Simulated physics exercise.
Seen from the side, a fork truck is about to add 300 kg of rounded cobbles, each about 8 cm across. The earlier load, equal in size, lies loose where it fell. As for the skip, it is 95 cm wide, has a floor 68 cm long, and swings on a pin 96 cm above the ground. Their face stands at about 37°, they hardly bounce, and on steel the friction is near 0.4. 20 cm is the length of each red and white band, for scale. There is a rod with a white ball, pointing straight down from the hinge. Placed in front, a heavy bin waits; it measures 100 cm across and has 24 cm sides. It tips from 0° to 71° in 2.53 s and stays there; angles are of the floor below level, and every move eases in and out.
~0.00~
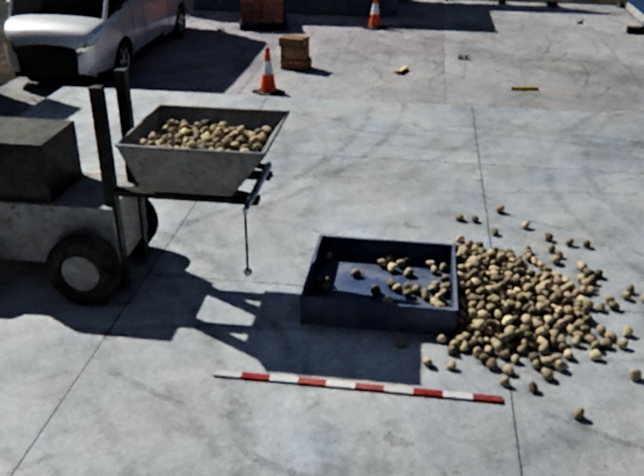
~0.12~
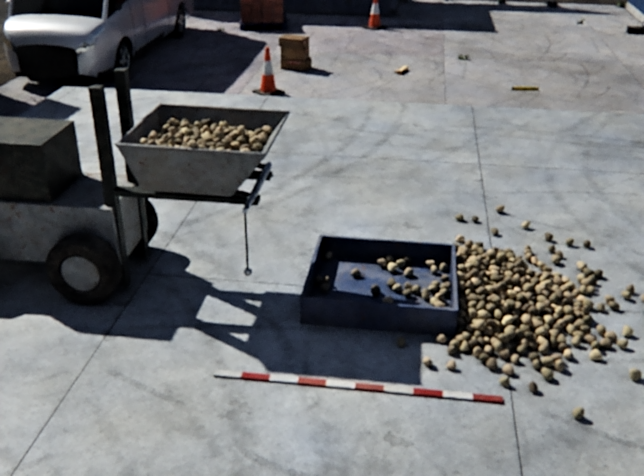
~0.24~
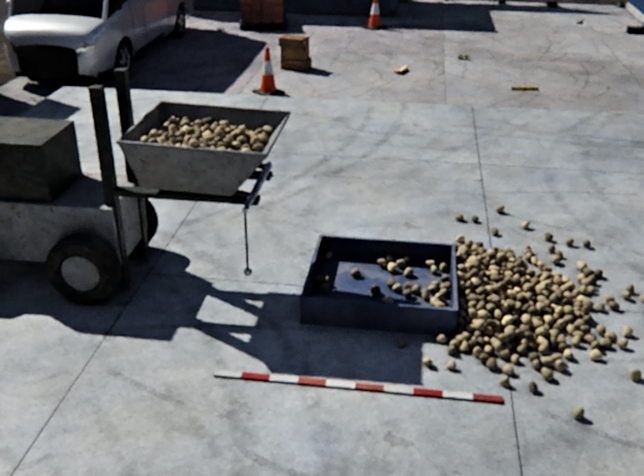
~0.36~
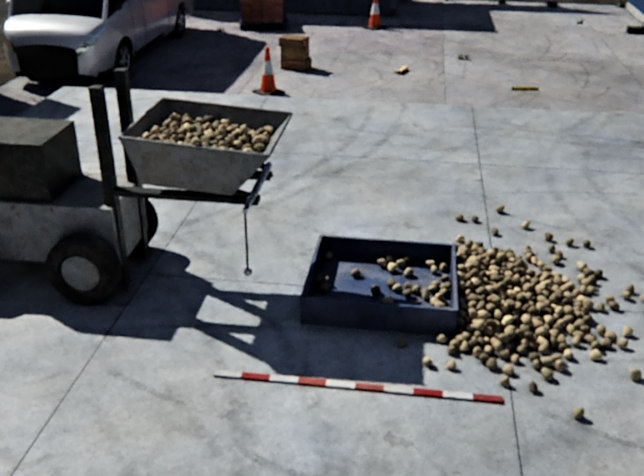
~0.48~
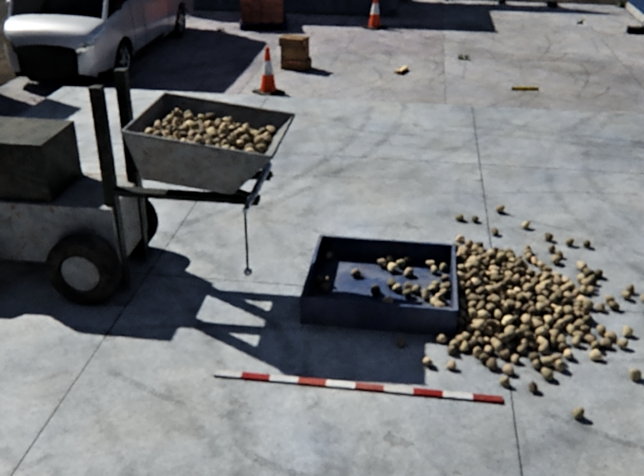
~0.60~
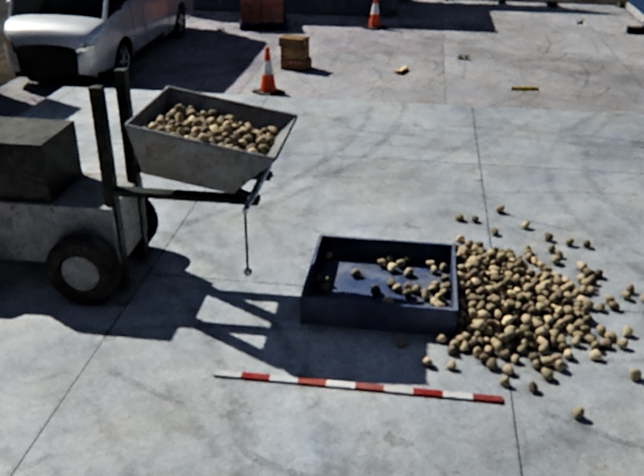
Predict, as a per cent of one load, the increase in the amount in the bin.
The increase is roughly 90 per cent of one load.
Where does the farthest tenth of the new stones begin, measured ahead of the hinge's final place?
I'd estimate about 140 cm.
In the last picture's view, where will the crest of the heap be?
The crest lands at roughly (371, 265).
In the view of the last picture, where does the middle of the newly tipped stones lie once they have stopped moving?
Their centre ends up near (376, 280).
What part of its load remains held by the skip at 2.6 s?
Still inside: Some 40 %.
After 1.9 s the floor is at 60°; in per cent of one load, 99 in the skip, 8 in the bin, 92 beside or beyond the bin; the foremost stones are past the picture's edge.
After 2.6 s the floor is at 71°; in per cent of one load, 42 in the skip, 58 in the bin, 99 beside or beyond the bin; the foremost stones are past the picture's edge.
After 3.0 s the floor is at 71°; in per cent of one load, 20 in the skip, 78 in the bin, 102 beside or beyond the bin; the foremost stones are past the picture's edge.
After 5.4 s the floor is at 71°; in per cent of one load, 0 in the skip, 97 in the bin, 102 beside or beyond the bin; the foremost stones are past the picture's edge. Net gain in the bin, 90.
